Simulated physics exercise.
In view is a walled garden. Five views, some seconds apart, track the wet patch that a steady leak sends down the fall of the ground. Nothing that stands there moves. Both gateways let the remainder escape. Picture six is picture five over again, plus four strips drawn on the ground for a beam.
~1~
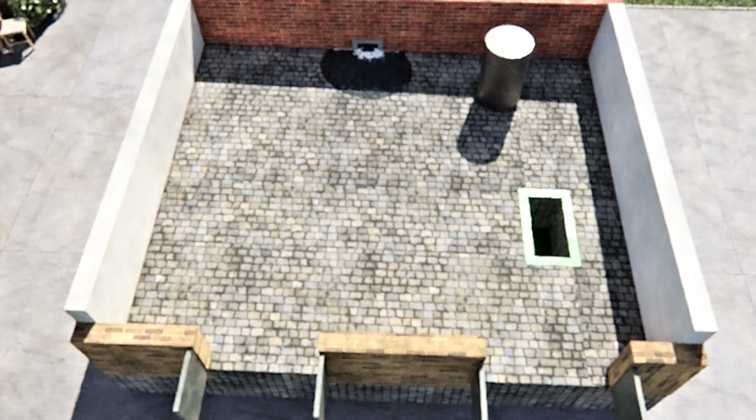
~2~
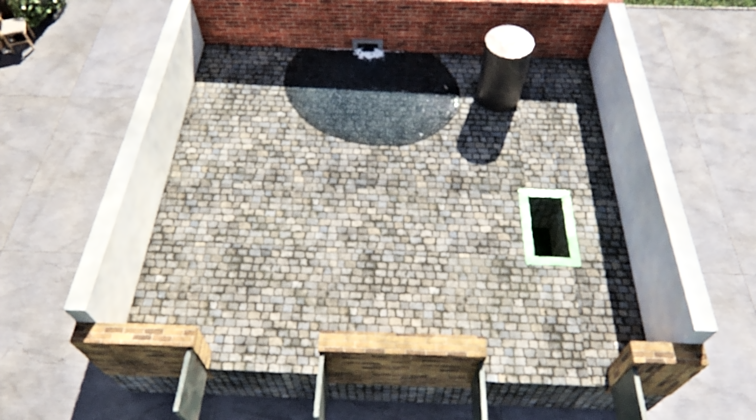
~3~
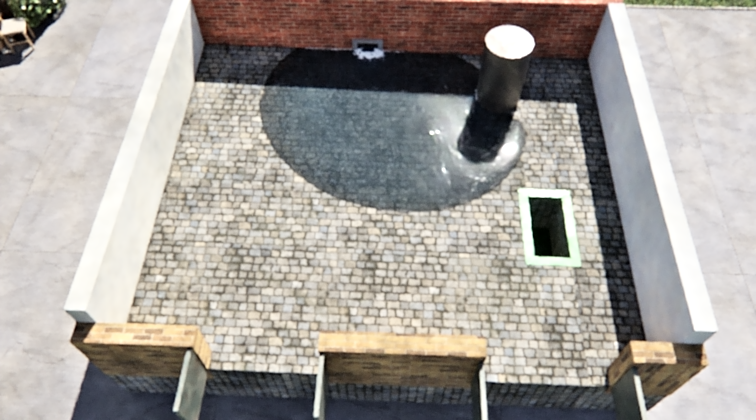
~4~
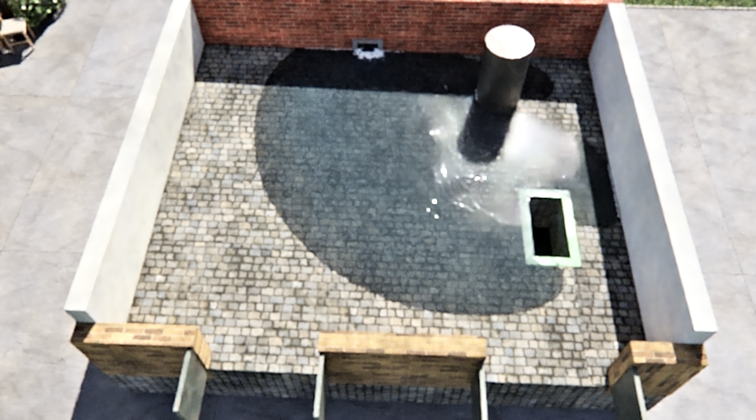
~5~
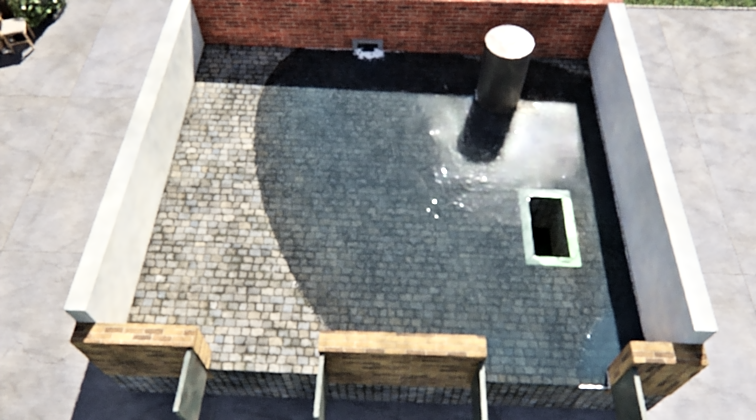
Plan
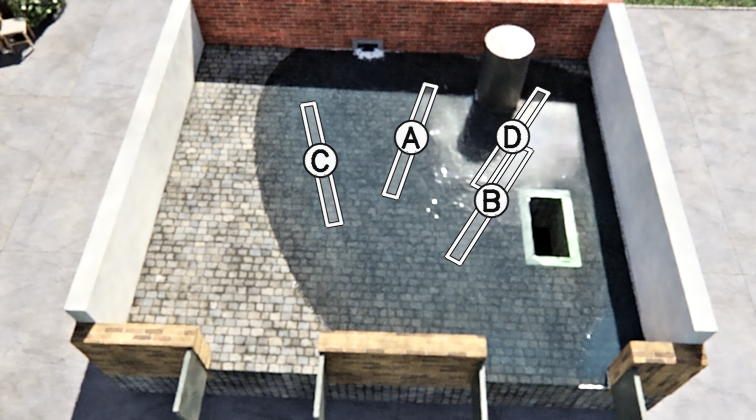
Water spreads from a small opening at the foot of the brick back wall, darkening the pale paving of a walled yard. The dark patch widens toward the viewer and rightward, wraps around the metal cylinder, then surrounds the green-edged drain and reaches the right wall and front, leaving the left side dry.
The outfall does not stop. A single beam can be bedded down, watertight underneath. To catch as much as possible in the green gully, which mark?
Use position C.
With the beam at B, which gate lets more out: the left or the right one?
More leaves on the right.
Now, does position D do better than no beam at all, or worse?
Worse.
On the marked copy, A from (390, 195) to (430, 85); B from (453, 260) to (525, 148); C from (308, 104) to (334, 224); D from (478, 187) to (543, 90).
With A, about 28 % of the stream goes into the green gully, about 72 % out by the gates.
With B, about 23 % of the stream goes into the green gully, about 77 % out by the gates.
With C, about 40 % of the stream goes into the green gully, about 60 % out by the gates.
With D, about 21 % of the stream goes into the green gully, about 79 % out by the gates.
